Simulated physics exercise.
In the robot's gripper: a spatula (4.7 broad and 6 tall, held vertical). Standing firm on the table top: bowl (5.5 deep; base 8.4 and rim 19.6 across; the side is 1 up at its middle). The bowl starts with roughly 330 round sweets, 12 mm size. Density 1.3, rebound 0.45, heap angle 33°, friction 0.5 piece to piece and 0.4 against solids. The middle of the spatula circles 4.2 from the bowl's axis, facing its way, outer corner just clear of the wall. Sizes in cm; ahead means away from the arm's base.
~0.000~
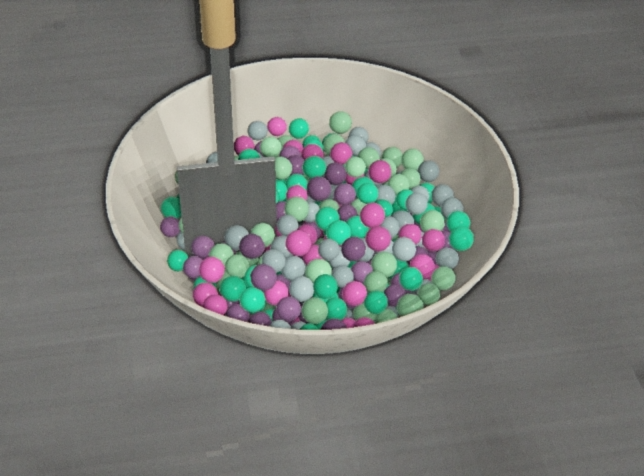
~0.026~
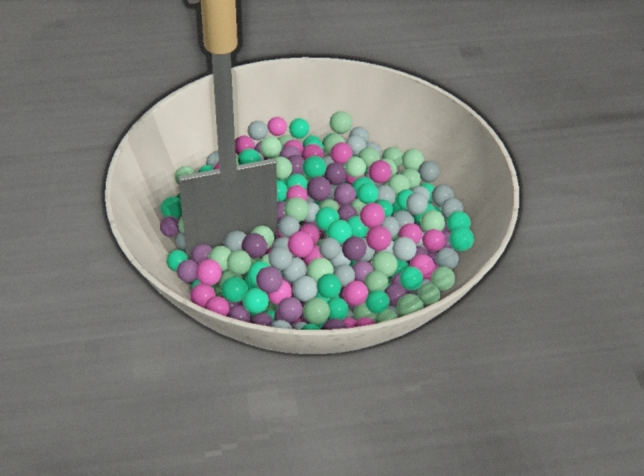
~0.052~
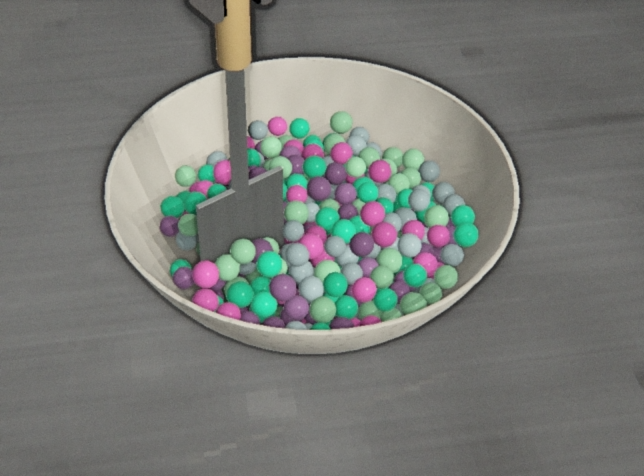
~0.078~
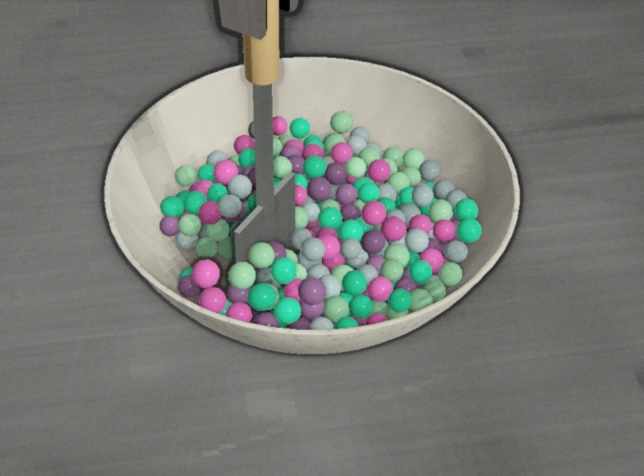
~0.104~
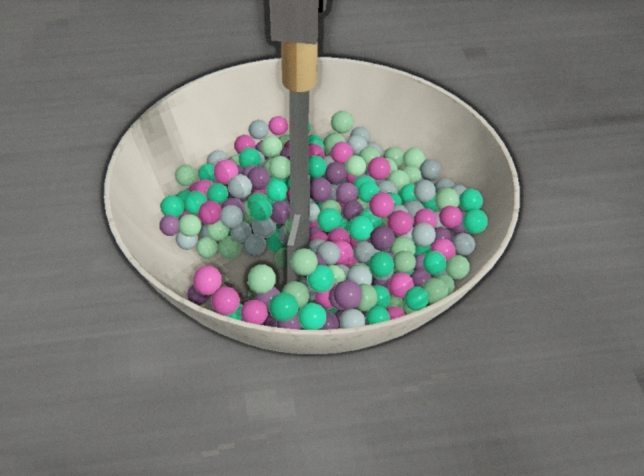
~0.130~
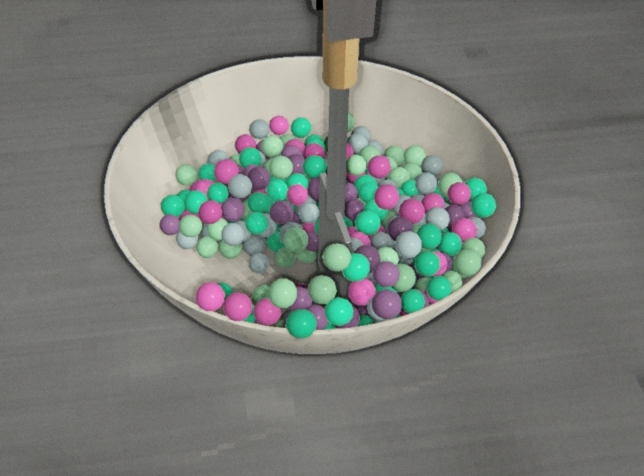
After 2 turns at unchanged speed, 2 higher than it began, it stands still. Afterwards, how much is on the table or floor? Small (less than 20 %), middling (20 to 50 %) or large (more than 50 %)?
On the table or floor the share is middling, 20 to 50 %.
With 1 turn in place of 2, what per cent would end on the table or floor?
Then about 25 per cent.
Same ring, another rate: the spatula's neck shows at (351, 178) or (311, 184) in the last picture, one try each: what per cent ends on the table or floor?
Some 35 and 25 per cent.
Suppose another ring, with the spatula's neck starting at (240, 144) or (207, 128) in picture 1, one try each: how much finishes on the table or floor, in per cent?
About 20 and 40 per cent.
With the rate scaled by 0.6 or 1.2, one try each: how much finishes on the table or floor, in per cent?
About 10 and 40 per cent.
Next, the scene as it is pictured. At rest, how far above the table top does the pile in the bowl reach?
Some 4.5 cm.
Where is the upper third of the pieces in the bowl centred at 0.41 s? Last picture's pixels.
At about (186, 191).
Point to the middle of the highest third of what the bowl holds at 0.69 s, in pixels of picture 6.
Near (345, 245).
By 0.41 s, 338° round, highest piece 9 above the table; 242 in the bowl, 63 on the table or floor, 25 in flight or on the tool.
By 0.69 s, 221° round, highest piece 7 above the table; 211 in the bowl, 111 on the table or floor, 8 in flight or on the tool.
By 1.03 s, 0° round, highest piece 4 above the table; 211 in the bowl, 119 on the table or floor.
By 1.73 s, 0° round, highest piece 4 above the table; 211 in the bowl, 119 on the table or floor.
Final count, 211 in the bowl, 119 on the table or floor. That is 36 % on the table or floor.
